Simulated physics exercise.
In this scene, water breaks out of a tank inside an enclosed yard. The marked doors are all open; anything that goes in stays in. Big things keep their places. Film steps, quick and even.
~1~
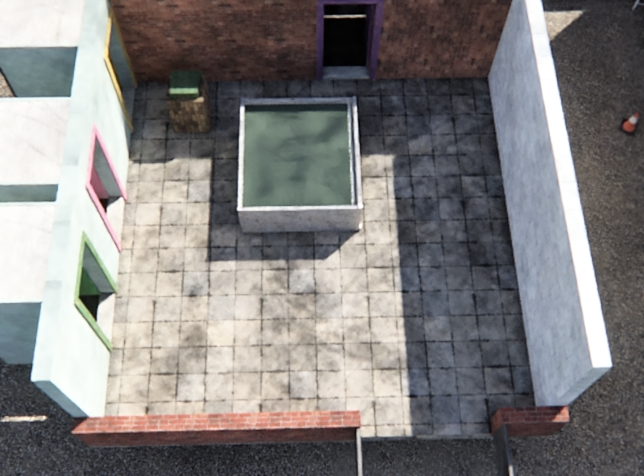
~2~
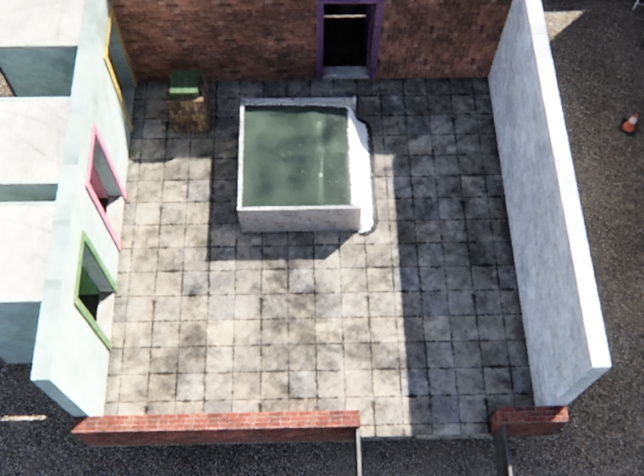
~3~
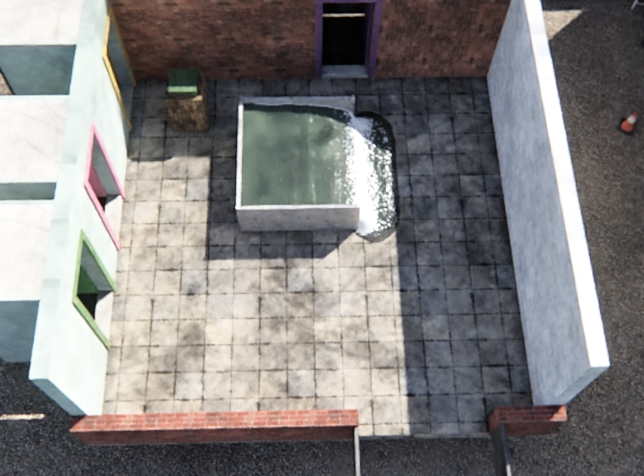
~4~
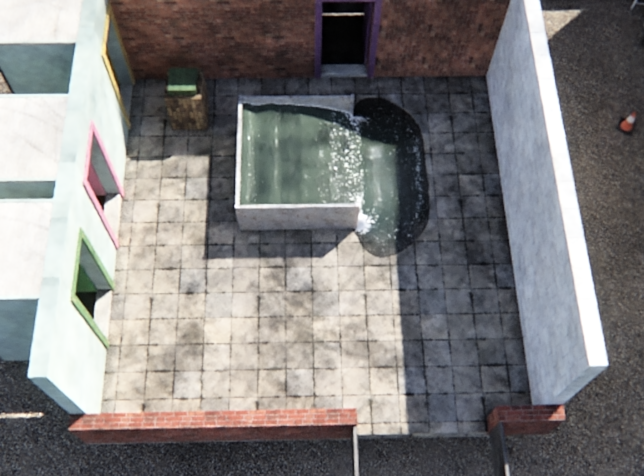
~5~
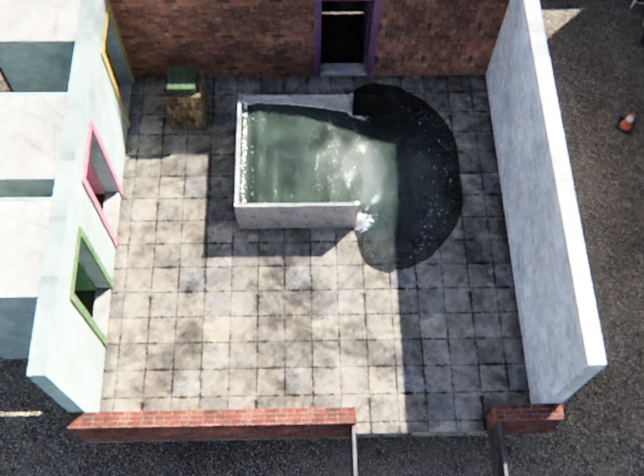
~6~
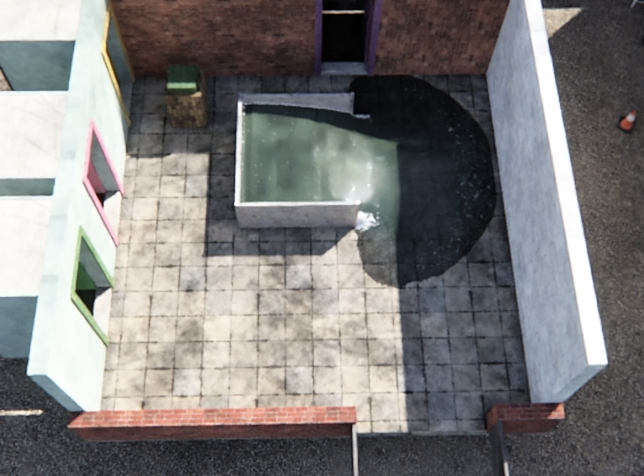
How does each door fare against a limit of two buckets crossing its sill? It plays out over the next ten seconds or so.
Outcome: Yellow door: More than two buckets, purple door: No more than two buckets, pink door: No more than two buckets, green door: No more than two buckets.
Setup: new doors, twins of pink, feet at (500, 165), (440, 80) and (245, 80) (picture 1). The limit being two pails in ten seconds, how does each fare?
Note: Door one overshoots; door two overshoots; door three undershoots.
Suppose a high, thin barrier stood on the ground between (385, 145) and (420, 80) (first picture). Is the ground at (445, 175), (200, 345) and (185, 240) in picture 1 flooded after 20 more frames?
Point by point: First submerged, second not reached, third not reached.
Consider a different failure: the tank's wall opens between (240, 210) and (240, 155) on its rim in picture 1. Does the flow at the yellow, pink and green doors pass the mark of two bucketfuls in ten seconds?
As I see it, the yellow door breaks the limit, the pink door breaks the limit and the green door breaks the limit.
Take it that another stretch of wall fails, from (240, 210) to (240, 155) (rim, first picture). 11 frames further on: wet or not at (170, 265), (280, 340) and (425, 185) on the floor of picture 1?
In the order you gave them, I get drenched, still bare, still bare.
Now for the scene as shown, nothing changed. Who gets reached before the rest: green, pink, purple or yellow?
Answer: The purple one.
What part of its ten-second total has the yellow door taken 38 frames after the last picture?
Approximately 35 in a hundred, I reckon.
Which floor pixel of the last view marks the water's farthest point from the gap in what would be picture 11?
My estimate: Roughly (508, 307).
A moment on, water covers 25 % of the floor; the yellow door not reached, the purple door wet at the sill, nothing in, the pink door not reached, the green door not reached.
Next, water covers 30 % of the floor; the yellow door not reached, the purple door wet at the sill, nothing in, the pink door not reached, the green door not reached.
Then, water covers 45 % of the floor; the yellow door not reached, the purple door wet at the sill, nothing in, the pink door not reached, the green door not reached.
Later, water covers 70 % of the floor; the yellow door over two buckets in, the purple door under two buckets in, the pink door not reached, the green door not reached.
In the end, water covers 95 % of the floor; the yellow door far over two buckets in, the purple door under two buckets in, the pink door wet at the sill, nothing in, the green door wet at the sill, nothing in.
